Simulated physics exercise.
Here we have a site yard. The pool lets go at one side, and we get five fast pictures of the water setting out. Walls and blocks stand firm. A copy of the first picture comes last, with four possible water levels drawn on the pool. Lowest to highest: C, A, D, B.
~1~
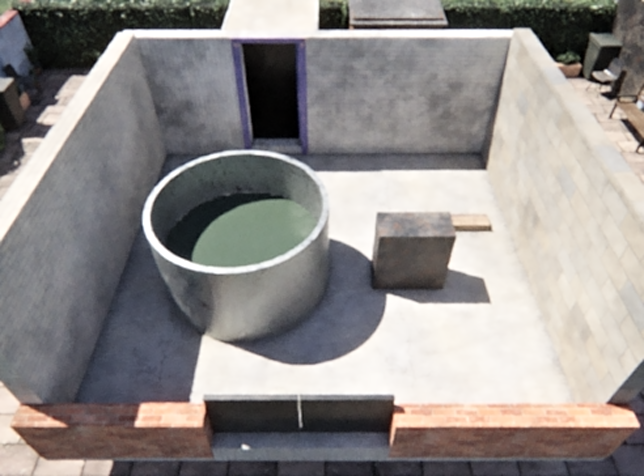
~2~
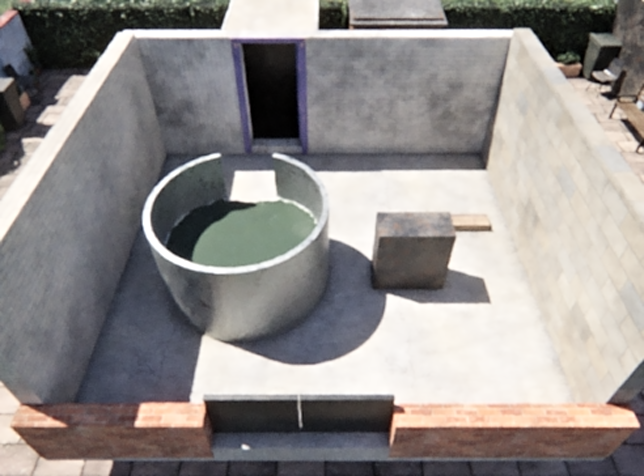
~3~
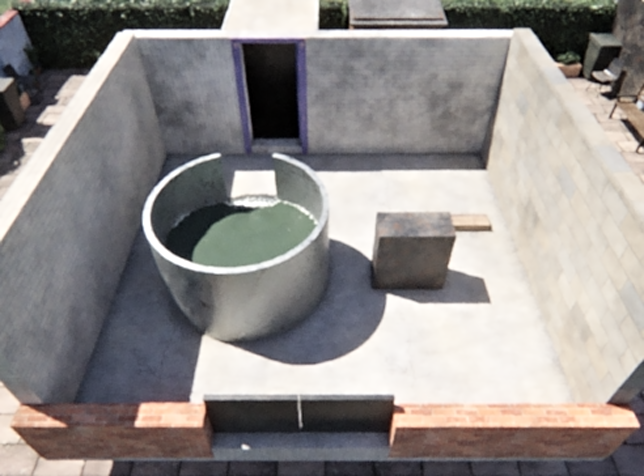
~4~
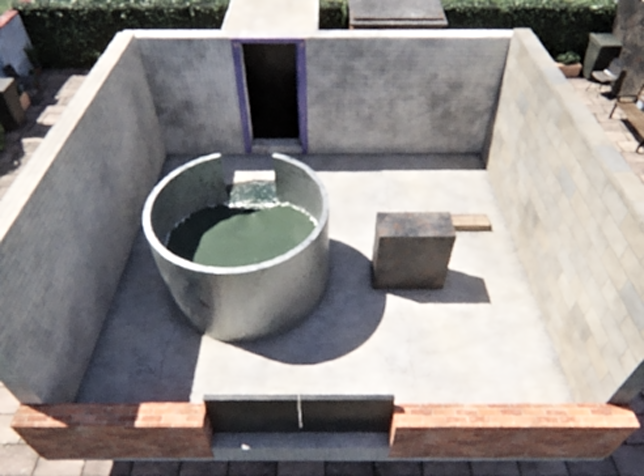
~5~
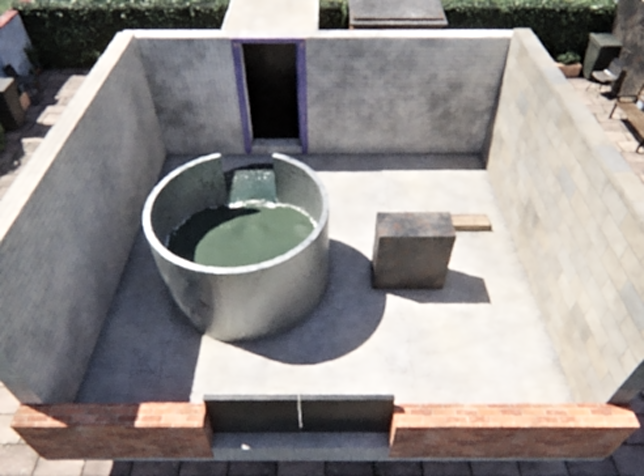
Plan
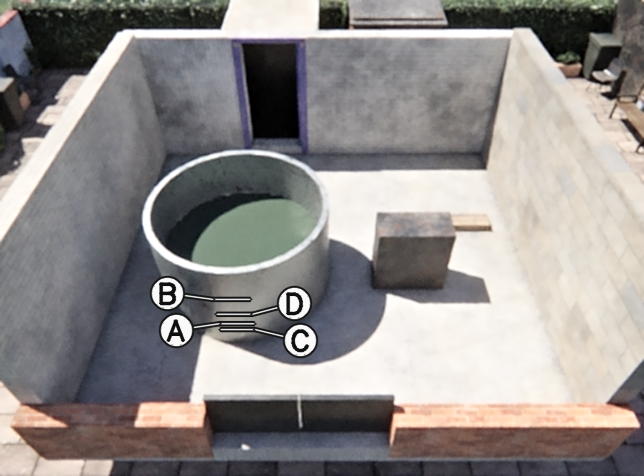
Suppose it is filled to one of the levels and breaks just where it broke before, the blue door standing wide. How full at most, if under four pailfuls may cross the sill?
That is level A.
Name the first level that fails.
Here it is level D.
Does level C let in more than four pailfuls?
No, that is safe.
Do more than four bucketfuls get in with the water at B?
Yes.
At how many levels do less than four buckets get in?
Two of the four.
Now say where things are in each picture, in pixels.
Water in the pool at rest, its middle at (244, 243); foot of the blue doorway at (277, 154); shut gate at (299, 401).
Water covers 1 % of the ground, its front hidden from here.
Water covers 3 % of the ground, its front hidden from here.
Water covers 5 % of the ground, its front hidden from here.
Water covers 10 % of the ground, its front hidden from here.
On the marked copy, A at (236, 323); B at (231, 299); C at (237, 329); D at (234, 314); from the bottom up C, A, D, B.
With A, a bucket or two gets in.
With B, dozens of bucketfuls pour in.
With C, nothing gets over.
With D, about 11 bucketfuls get in.
